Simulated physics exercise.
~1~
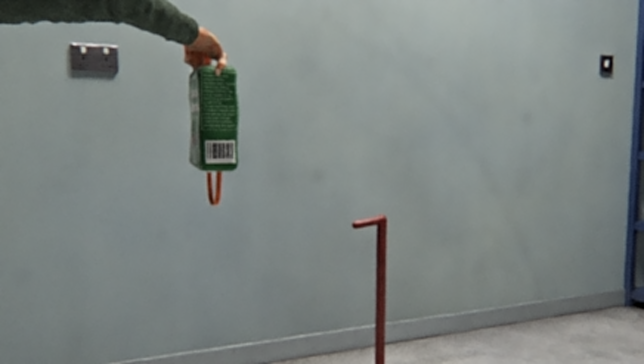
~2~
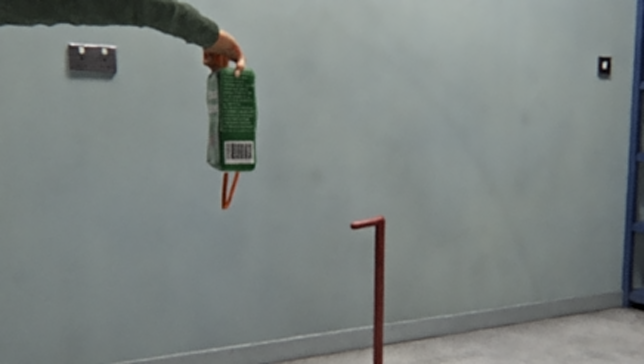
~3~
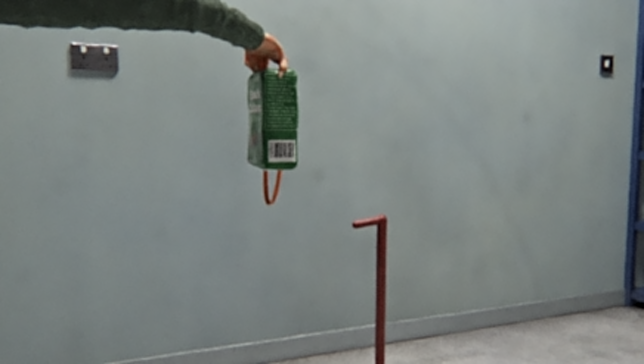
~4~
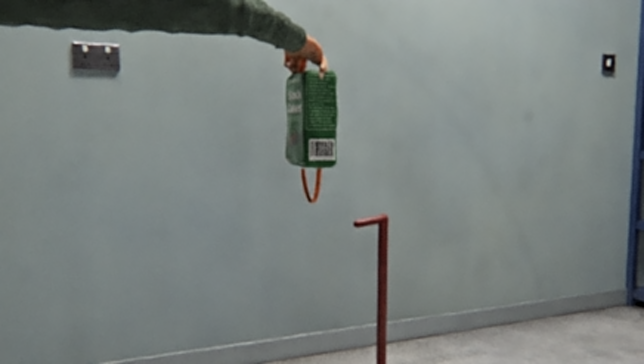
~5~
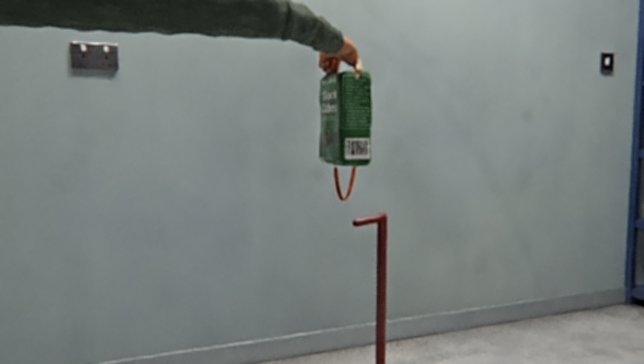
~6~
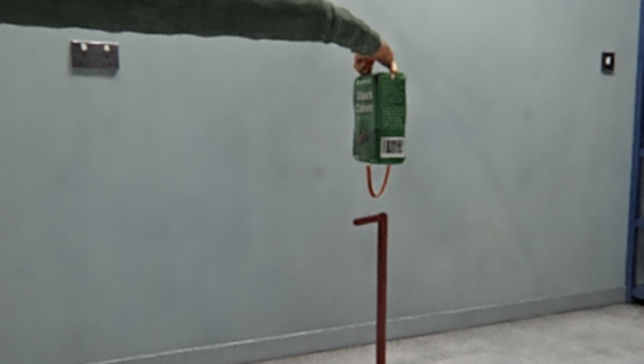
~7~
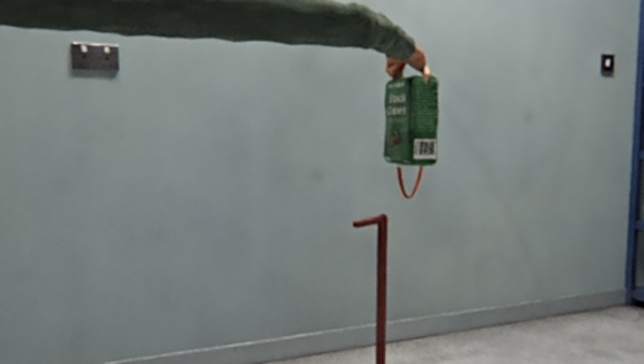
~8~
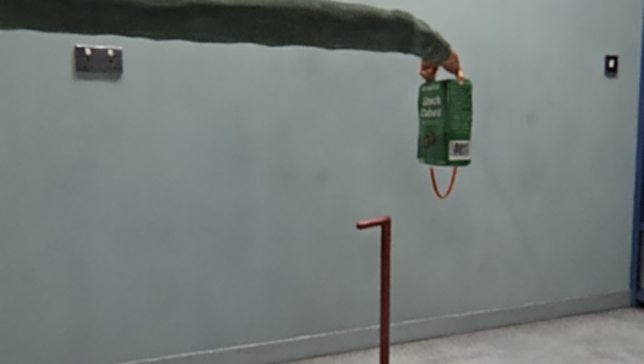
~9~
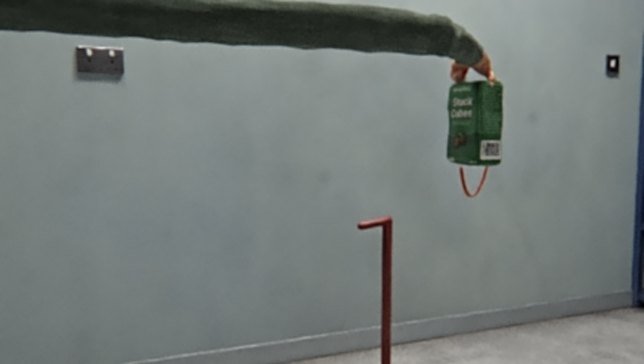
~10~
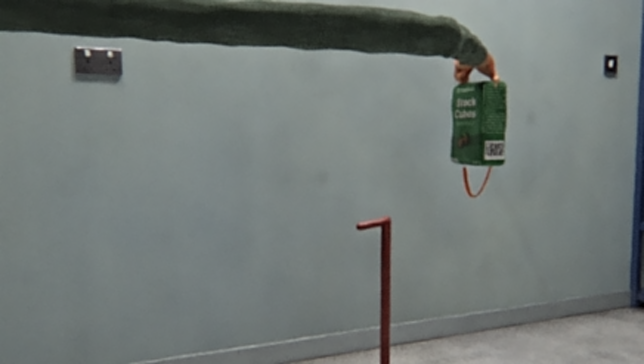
A hand in a green sleeve carried a small green sack with an orange ribbon loop dangling beneath it from left to right, passing above a red hooked post without catching, and ended up holding it still beyond the post.
